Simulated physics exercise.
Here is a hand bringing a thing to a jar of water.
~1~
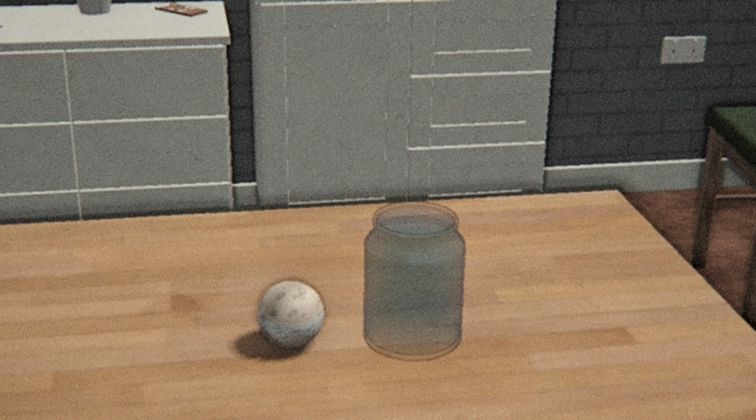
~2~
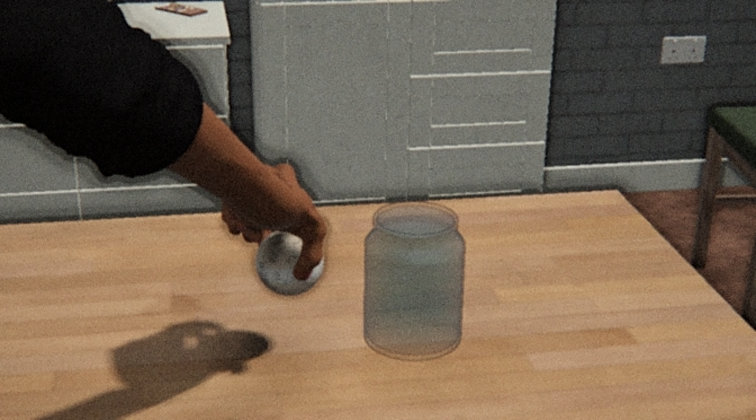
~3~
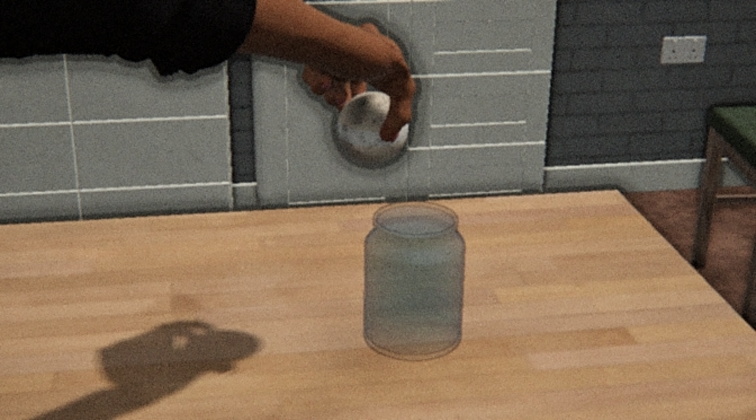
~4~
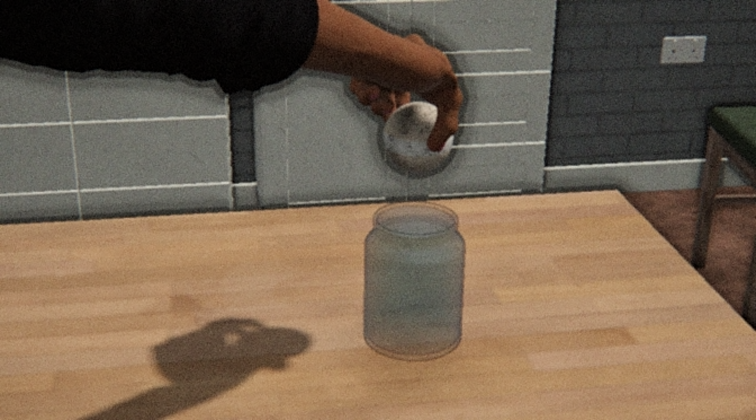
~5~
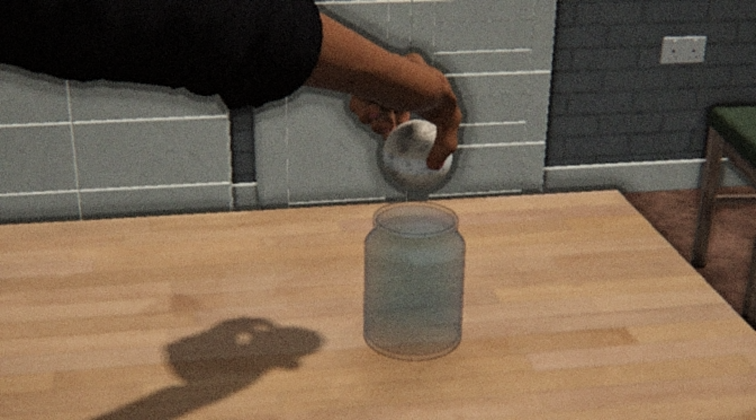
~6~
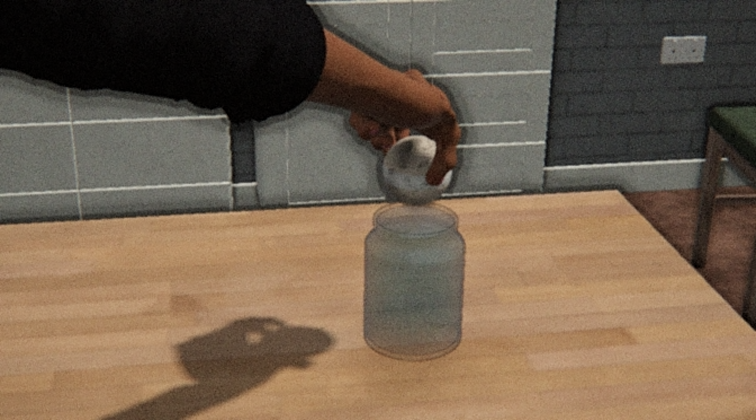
A hand in a black sleeve reaches in from the left, grips a pale, mottled grey-white ball on a light wooden table, lifts it and carries it rightward, then lowers it slightly just above a clear jar of bluish water. The jar stands near the middle, with grey cabinets, dark brick and a green-seated chair behind. The slightly elevated indoor view stays still.
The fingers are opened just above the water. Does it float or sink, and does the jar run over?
Well, it keeps afloat, and as for the jar, it spills.
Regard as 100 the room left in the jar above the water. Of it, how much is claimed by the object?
270 %.
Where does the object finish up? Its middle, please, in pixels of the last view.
About (416, 213).
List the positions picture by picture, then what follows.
In the first picture, the tennis ball lies on the top at (290, 314); jar (414, 275) nearly full.
In the second picture, a hand picks up the tennis ball at (289, 261); jar nearly full, surface at (416, 221).
In the third picture, the tennis ball is carried over at (373, 128); jar (414, 275) nearly full.
In the fourth picture, the tennis ball is above the jar at (418, 137); jar nearly full, surface at (416, 221).
In the fifth picture, the tennis ball comes down at (418, 155); jar (414, 275) nearly full.
In the sixth picture, the tennis ball is just over the surface at (417, 171); jar nearly full, surface at (416, 221).
Shortly, the tennis ball enters the water; the jar is full to the brim; the top is wet.
Then, the tennis ball comes up again; the jar is full to the brim; the top is wet.
At the finish, the tennis ball bobs at the top; the jar is full to the brim; the top is wet.
